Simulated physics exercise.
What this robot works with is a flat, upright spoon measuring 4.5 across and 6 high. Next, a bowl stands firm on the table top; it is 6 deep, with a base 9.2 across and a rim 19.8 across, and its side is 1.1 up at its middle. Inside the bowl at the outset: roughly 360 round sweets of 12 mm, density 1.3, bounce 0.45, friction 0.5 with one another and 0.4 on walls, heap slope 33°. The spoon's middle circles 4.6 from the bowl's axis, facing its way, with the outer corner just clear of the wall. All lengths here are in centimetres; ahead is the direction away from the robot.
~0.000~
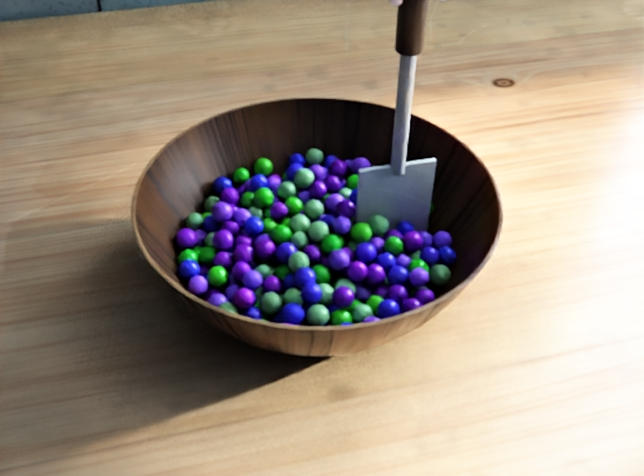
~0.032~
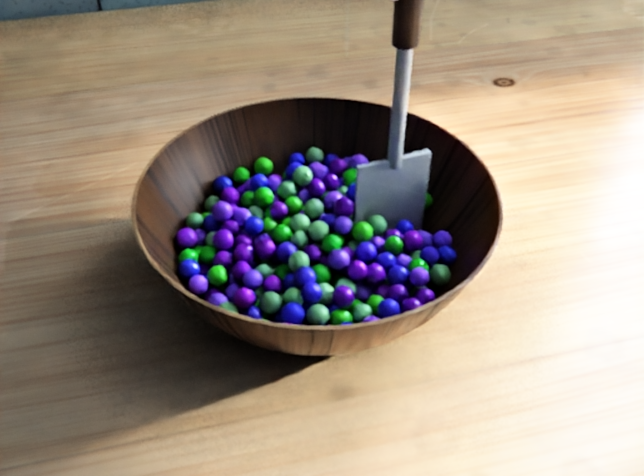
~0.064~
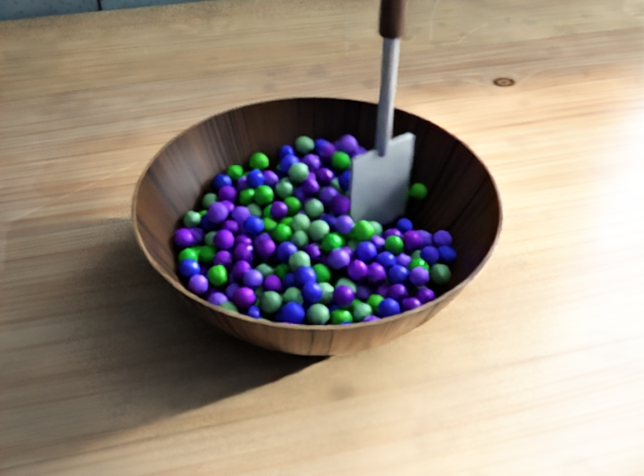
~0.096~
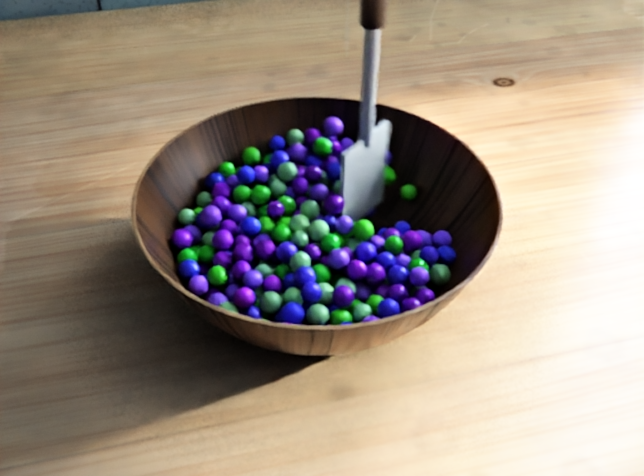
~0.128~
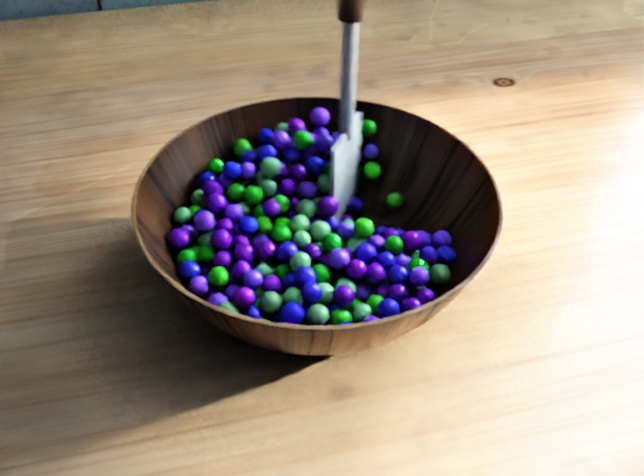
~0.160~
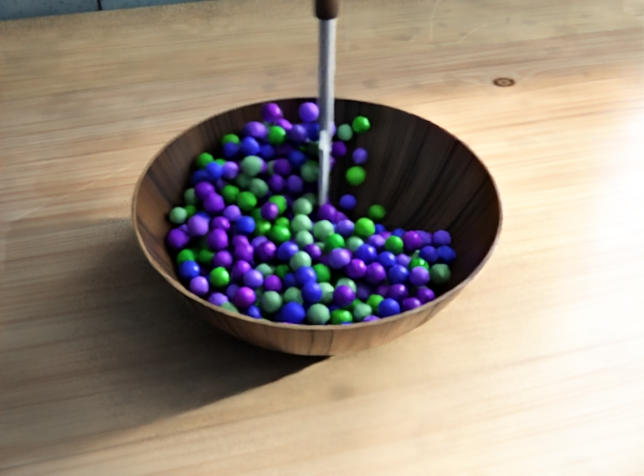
We see a flat metal paddle with a brown handle sweep leftward through small purple, blue and green balls in a wooden bowl, gradually turning edge-on, pushing some up the back wall and baring the bowl's right side behind it.
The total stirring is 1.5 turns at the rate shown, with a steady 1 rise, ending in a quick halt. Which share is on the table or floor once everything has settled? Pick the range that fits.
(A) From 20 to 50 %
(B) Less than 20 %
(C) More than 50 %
B.
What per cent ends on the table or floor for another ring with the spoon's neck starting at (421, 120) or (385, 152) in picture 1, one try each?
Close to 20 per cent for the first and close to 5 per cent for the second.
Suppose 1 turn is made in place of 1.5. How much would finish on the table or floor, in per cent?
Roughly 10 per cent would end up there.
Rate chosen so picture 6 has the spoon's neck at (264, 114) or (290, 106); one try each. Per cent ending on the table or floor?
Roughly 35 per cent on the first try and 30 per cent on the second.
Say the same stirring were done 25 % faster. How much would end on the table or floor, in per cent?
My guess is about 20 per cent.
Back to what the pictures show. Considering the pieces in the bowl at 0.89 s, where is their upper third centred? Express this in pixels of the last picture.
Near (277, 159).
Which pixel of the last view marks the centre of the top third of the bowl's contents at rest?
Estimated centre: (253, 279).
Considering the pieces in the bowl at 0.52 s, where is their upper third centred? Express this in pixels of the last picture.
Around (368, 283).
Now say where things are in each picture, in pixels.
Spoon neck at (400, 142), 0° round; upper third of the load around (316, 237), from x 185 to 445, top at y 155; 355 in the bowl, in the first frame.
Spoon neck at (397, 136), 7° round; upper third of the load around (316, 232), from x 185 to 445, top at y 155, in the second frame.
Spoon neck at (384, 124), 22° round; upper third of the load around (318, 225), from x 185 to 445, top at y 145, in the third frame.
Spoon neck at (367, 115), 38° round; upper third of the load around (311, 212), from x 180 to 445, top at y 125, in the fourth frame.
Spoon neck at (347, 108), 54° round; upper third of the load around (294, 198), from x 180 to 445, top at y 115, in the fifth frame.
Spoon neck at (325, 105), 71° round; upper third of the load around (276, 193), from x 180 to 445, top at y 115; 355 in the bowl, in the sixth frame.
By 0.52 s, 254° round, highest piece 8 above the table; 337 in the bowl, 12 on the table or floor, 6 in flight or on the tool.
By 0.89 s, 78° round, highest piece 7 above the table; 318 in the bowl, 35 on the table or floor, 2 in flight or on the tool.
By 1.27 s, 180° round, highest piece 6 above the table; 310 in the bowl, 45 on the table or floor.
By 1.97 s, 180° round, highest piece 6 above the table; 310 in the bowl, 45 on the table or floor.
Final count, 310 in the bowl, 45 on the table or floor. That is 13 % on the table or floor.
